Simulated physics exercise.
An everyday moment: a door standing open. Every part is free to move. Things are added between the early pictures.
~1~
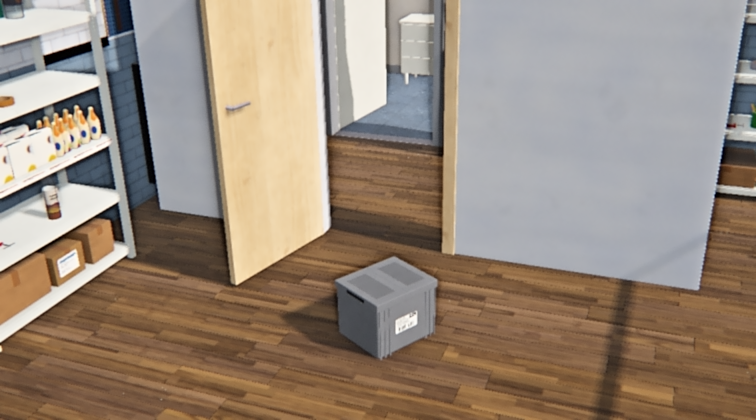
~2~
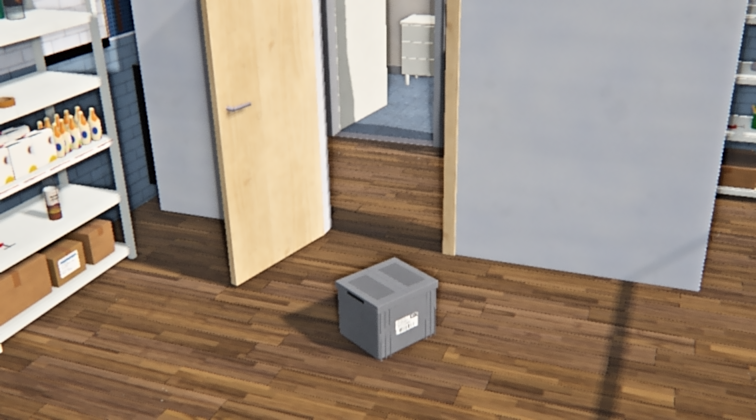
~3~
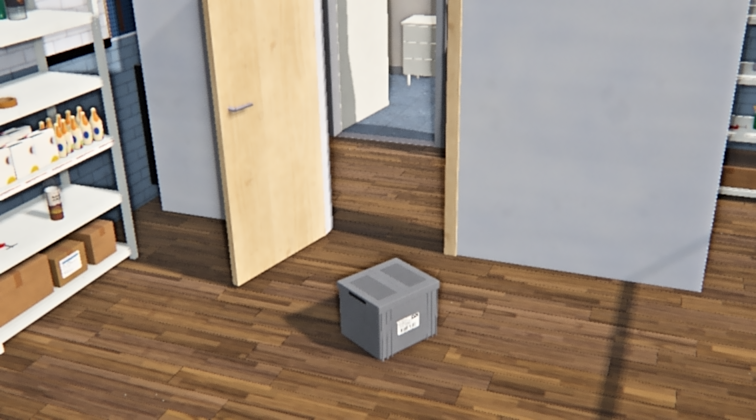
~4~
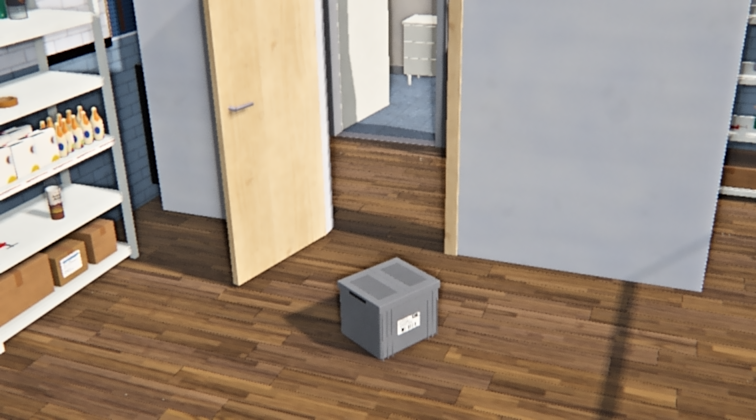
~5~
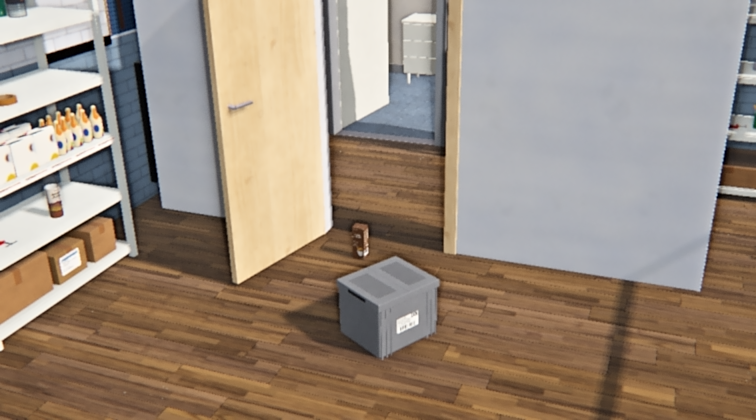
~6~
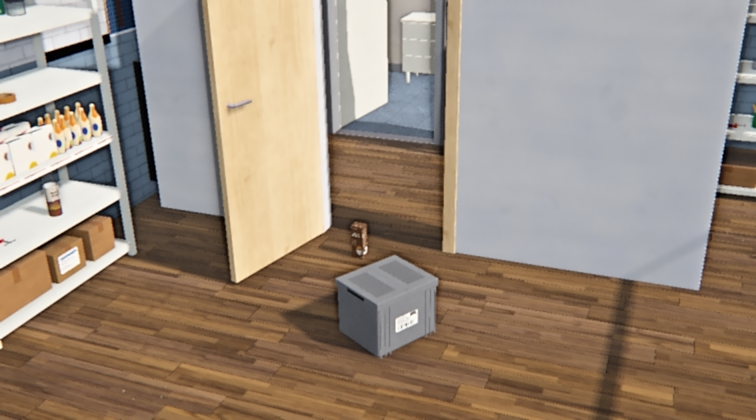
The footage shows a wooden door standing wide open and still beside stocked shelves, with a grey tote on the wood floor; nothing visibly moves, though a small brown object later appears on the floor behind the tote.
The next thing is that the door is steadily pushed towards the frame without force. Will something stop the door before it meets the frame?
The door is pushed home.
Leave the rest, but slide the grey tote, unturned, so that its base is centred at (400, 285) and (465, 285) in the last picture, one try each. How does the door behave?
Well, on the first go it is held back, and on the second it makes it all the way.
Then, 1.40 s after the last picture, door at 45°.
Then, 2.00 s after the last picture, door at 9°; brown carton slid well along near (383, 229).
At rest, door at 0°; tipped over on the floor, brown carton; grey tote in place. Seen from the same camera at the end, brown carton near (389, 225).
